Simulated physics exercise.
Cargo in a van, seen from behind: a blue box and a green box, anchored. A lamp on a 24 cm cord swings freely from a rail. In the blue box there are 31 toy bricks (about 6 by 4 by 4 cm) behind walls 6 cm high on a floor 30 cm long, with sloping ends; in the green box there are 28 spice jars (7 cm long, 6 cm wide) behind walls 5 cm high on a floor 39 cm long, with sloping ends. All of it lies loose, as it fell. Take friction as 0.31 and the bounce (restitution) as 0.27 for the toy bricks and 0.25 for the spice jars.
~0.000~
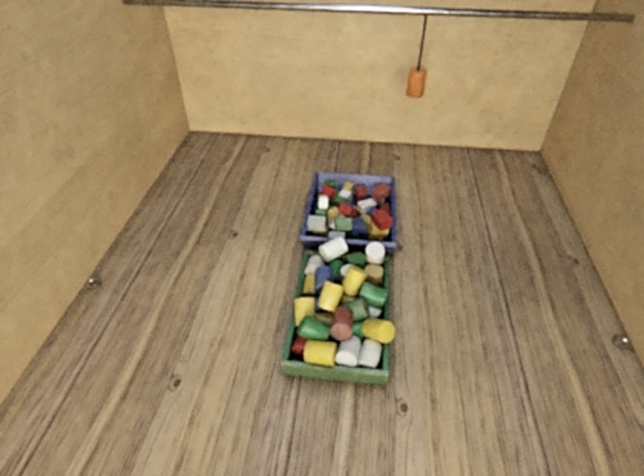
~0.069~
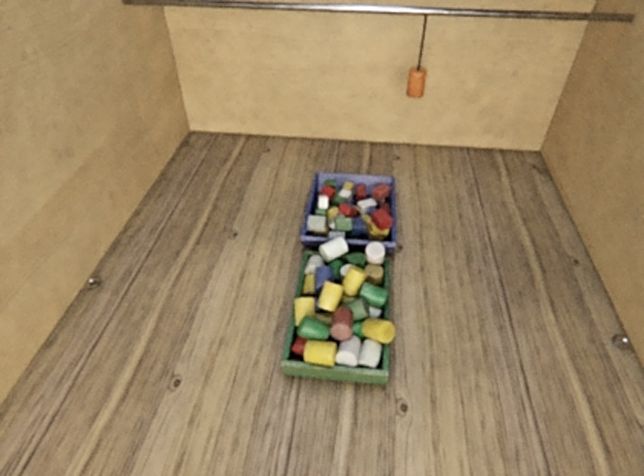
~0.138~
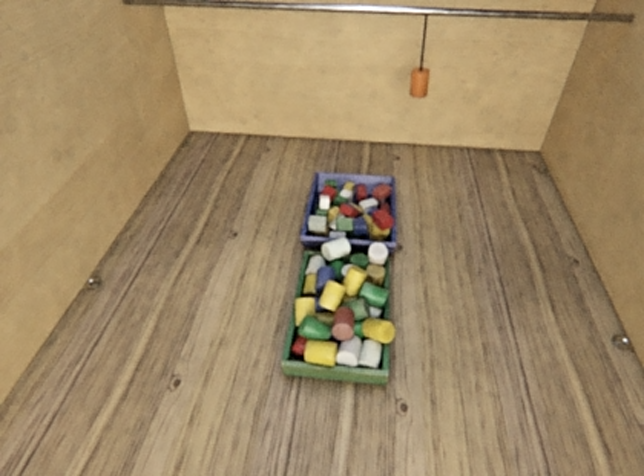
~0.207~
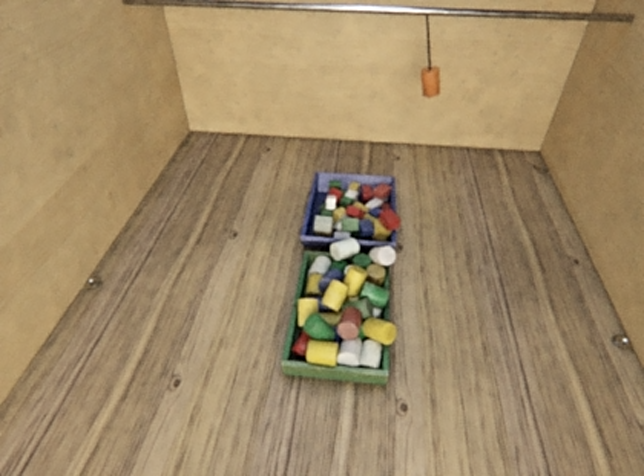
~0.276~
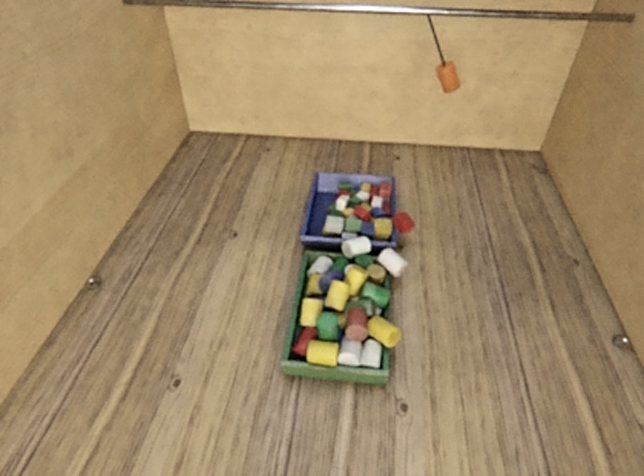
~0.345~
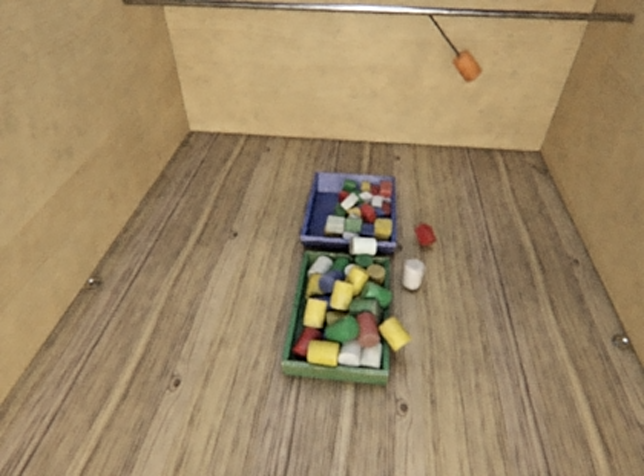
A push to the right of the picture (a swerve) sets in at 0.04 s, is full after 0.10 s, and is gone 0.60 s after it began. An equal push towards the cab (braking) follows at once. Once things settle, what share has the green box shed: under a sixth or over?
More than one in six of the spice jars leave the green box.
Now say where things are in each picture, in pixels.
In the first picture (each is followed by its nearest rim corner in this view), green box, (386, 370); blue box, (394, 243); the lamp leans 0°; none out.
The second picture shows green box, (386, 370); the lamp leans 0°.
The third picture shows green box, (386, 370); the lamp leans 3°.
The fourth picture shows green box, (386, 370); the lamp leans 12°.
The fifth picture shows green box, (386, 370); the lamp leans 27°; 3 out, the lowest jar at (393, 262).
The sixth picture shows green box, (386, 370); blue box, (394, 243); the lamp leans 44°; 4 out, the lowest brick at (425, 235).
After 0.58 s, blue box 30 in, 1 out and green box 20 in, 8 out.
After 0.88 s, blue box 30 in, 1 out and green box 19 in, 9 out.
After 1.30 s, blue box 30 in, 1 out and green box 19 in, 9 out.
Outcome (at 1.84 s), blue box 30 in, 1 out and green box 19 in, 9 out. Asked share, 9 of 28, 32 per cent.
